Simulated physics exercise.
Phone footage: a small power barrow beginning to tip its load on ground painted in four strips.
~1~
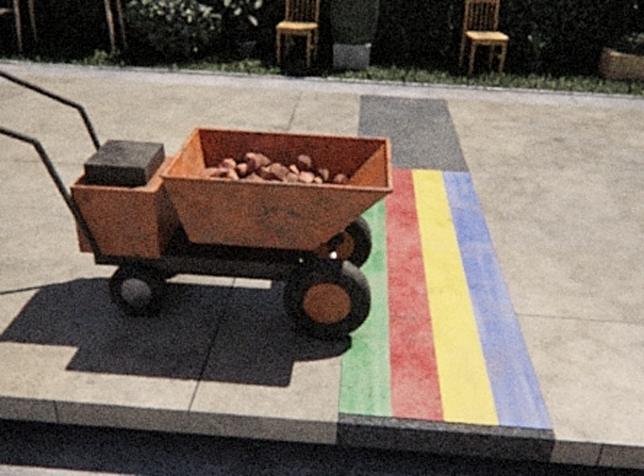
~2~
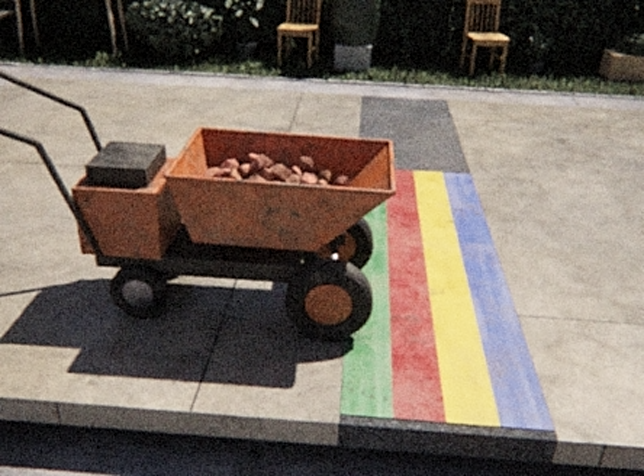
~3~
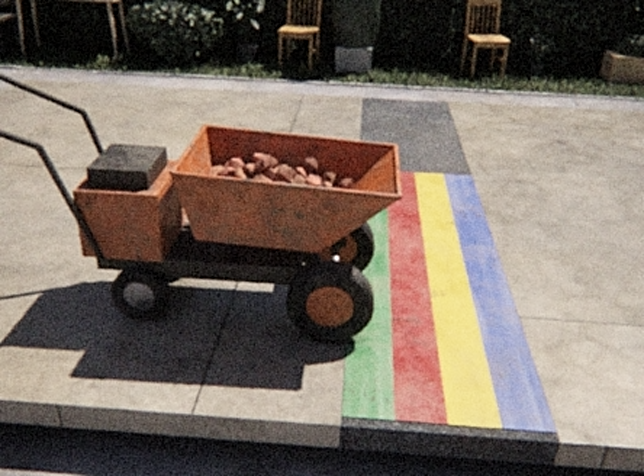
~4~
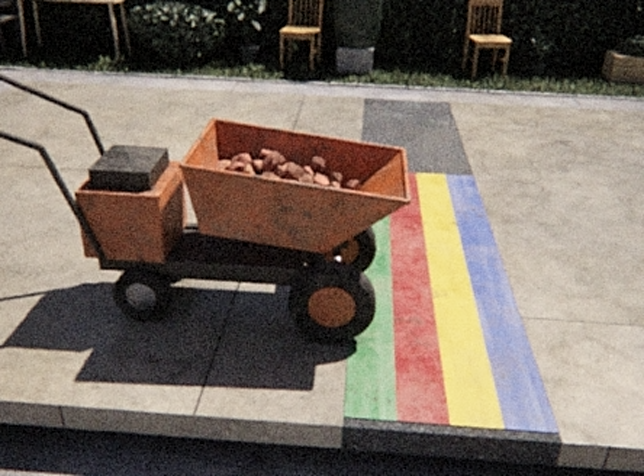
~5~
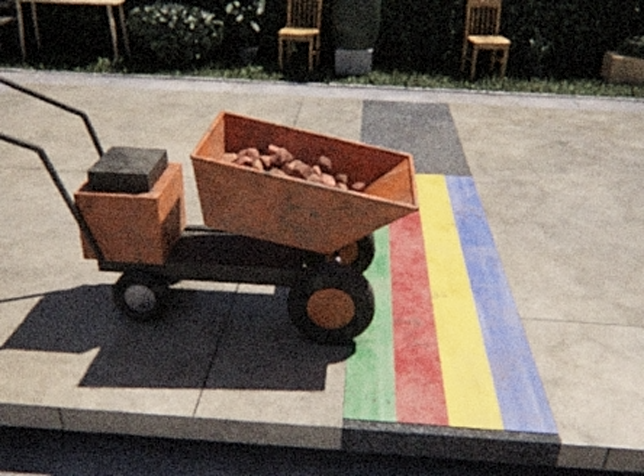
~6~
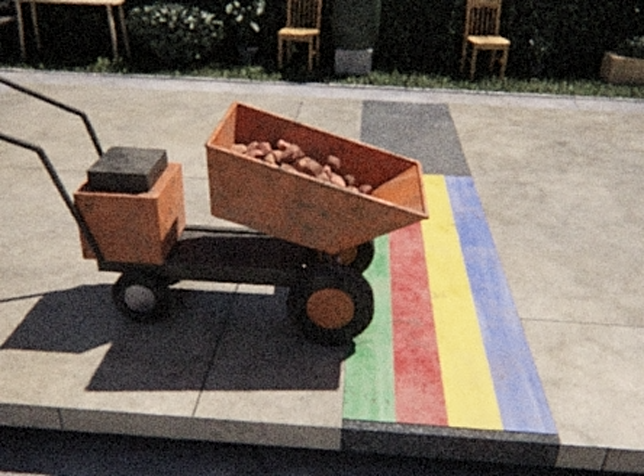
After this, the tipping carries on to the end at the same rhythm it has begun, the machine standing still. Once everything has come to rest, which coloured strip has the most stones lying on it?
Blue.
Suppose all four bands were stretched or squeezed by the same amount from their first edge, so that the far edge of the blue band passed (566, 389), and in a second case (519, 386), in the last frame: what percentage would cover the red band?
The first comes to 0 per cent and the second to 0 per cent.
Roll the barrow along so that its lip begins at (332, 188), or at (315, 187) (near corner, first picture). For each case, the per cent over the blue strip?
20 %, then 10 %.
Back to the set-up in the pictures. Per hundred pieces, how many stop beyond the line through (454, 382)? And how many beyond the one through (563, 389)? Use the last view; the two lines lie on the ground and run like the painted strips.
First 70 in a hundred, second 10 in a hundred.
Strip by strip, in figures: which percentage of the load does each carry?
Per strip, roughly: Green 0, red 0, yellow 10, blue 35.
Shortly afterwards, skip tipped steeply; the whole lot in the skip.
Next, skip tipped right over; the bulk in the skip; a little over the yellow strip; near a quarter over the blue strip; only a few off the paint.
Some moments later, skip tipped right over; near a quarter in the skip; a little over the yellow strip; near a third over the blue strip; near a quarter off the paint.
In the end, skip tipped right over; near a quarter in the skip; none at all over the green strip; none at all over the red strip; a little over the yellow strip; near a third over the blue strip; near a quarter off the paint.
